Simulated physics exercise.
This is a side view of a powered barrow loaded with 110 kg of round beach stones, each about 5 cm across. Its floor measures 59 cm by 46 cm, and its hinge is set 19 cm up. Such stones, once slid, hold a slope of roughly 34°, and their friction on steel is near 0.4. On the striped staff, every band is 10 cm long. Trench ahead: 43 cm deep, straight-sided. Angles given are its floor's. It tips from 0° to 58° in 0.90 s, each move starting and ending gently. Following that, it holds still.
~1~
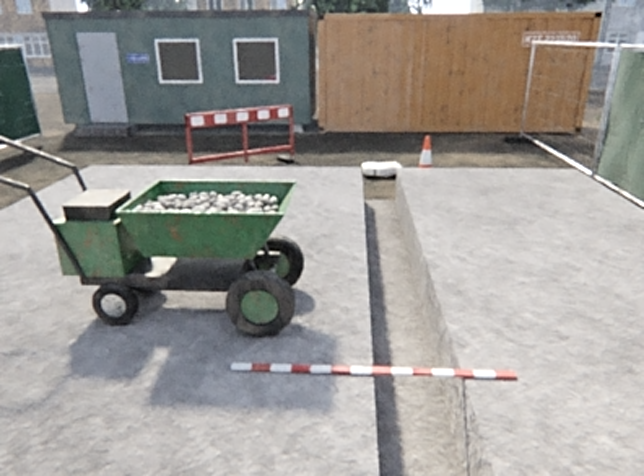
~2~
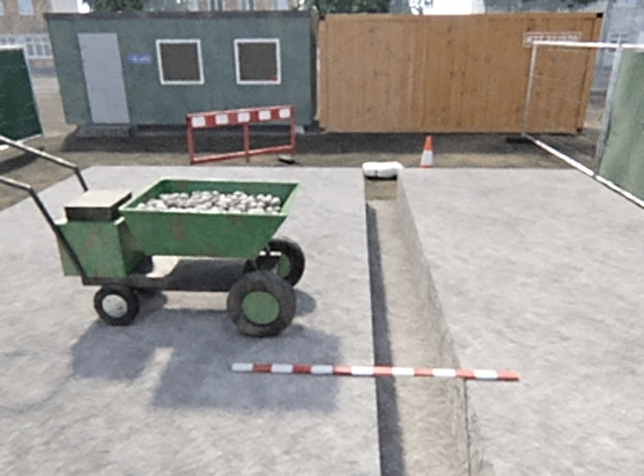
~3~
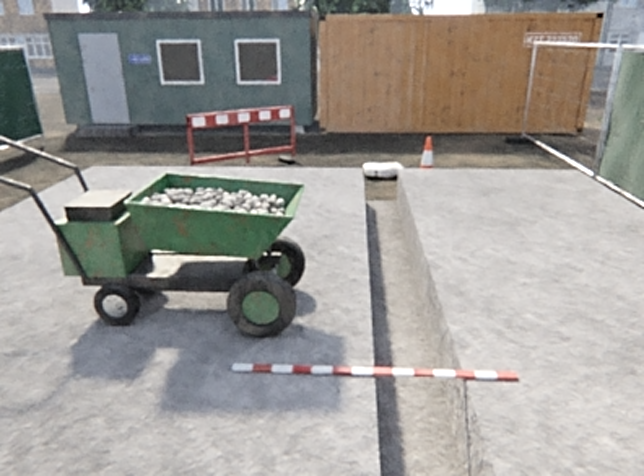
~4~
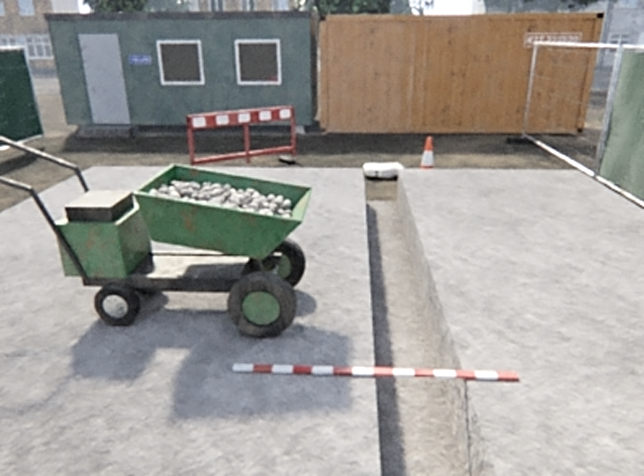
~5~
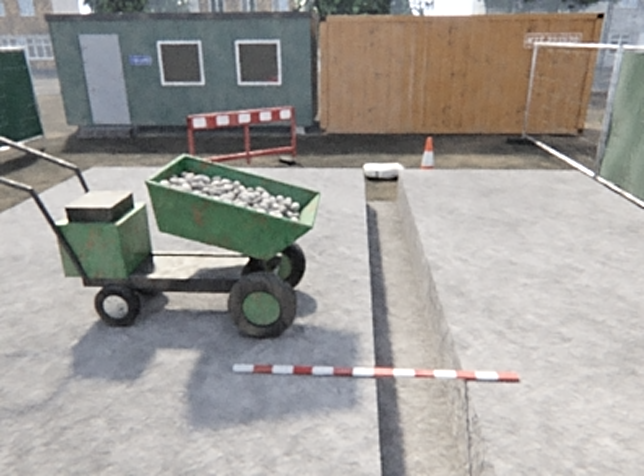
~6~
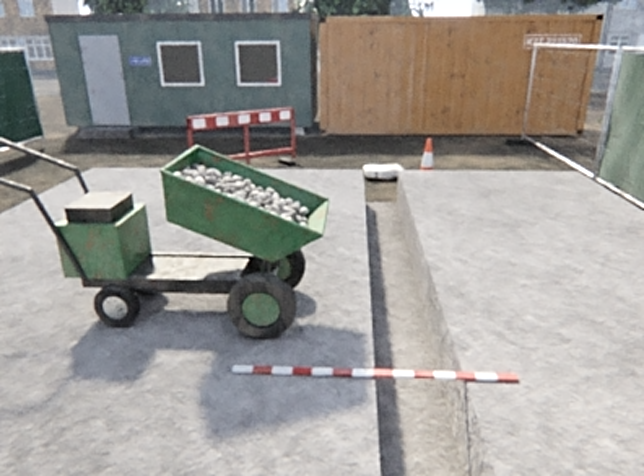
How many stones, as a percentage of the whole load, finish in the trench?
Roughly 71 per cent of the load ends up in the trench.
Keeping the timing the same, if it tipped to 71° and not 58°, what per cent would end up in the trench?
Roughly 100%.
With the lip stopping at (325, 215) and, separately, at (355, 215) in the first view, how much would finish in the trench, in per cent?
Around 45% for the first place and 25% for the second.
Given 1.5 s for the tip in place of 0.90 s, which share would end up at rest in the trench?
Then roughly 70 percent.
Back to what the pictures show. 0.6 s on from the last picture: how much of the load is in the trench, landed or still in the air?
Close to 15 per cent at that time.
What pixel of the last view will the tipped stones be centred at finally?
The middle should be near (410, 369).
Then, 0.3 s after the last picture the floor is at 49°, 100 % in the tray; the foremost stones are at (338, 247).
Then, 0.6 s after the last picture the floor is at 58°, 83 % in the tray, 2 % short of the trench, 15 % in the trench; the foremost stones are at (411, 305).
Then, 1.0 s after the last picture the floor is at 58°, 46 % in the tray, 2 % short of the trench, 51 % in the trench, 1 % past the trench; the foremost stones are at (479, 321).
Then, 2.9 s after the last picture the floor is at 58°, 27 % in the tray, 1 % short of the trench, 71 % in the trench, 1 % past the trench; the foremost stones are at (567, 326).
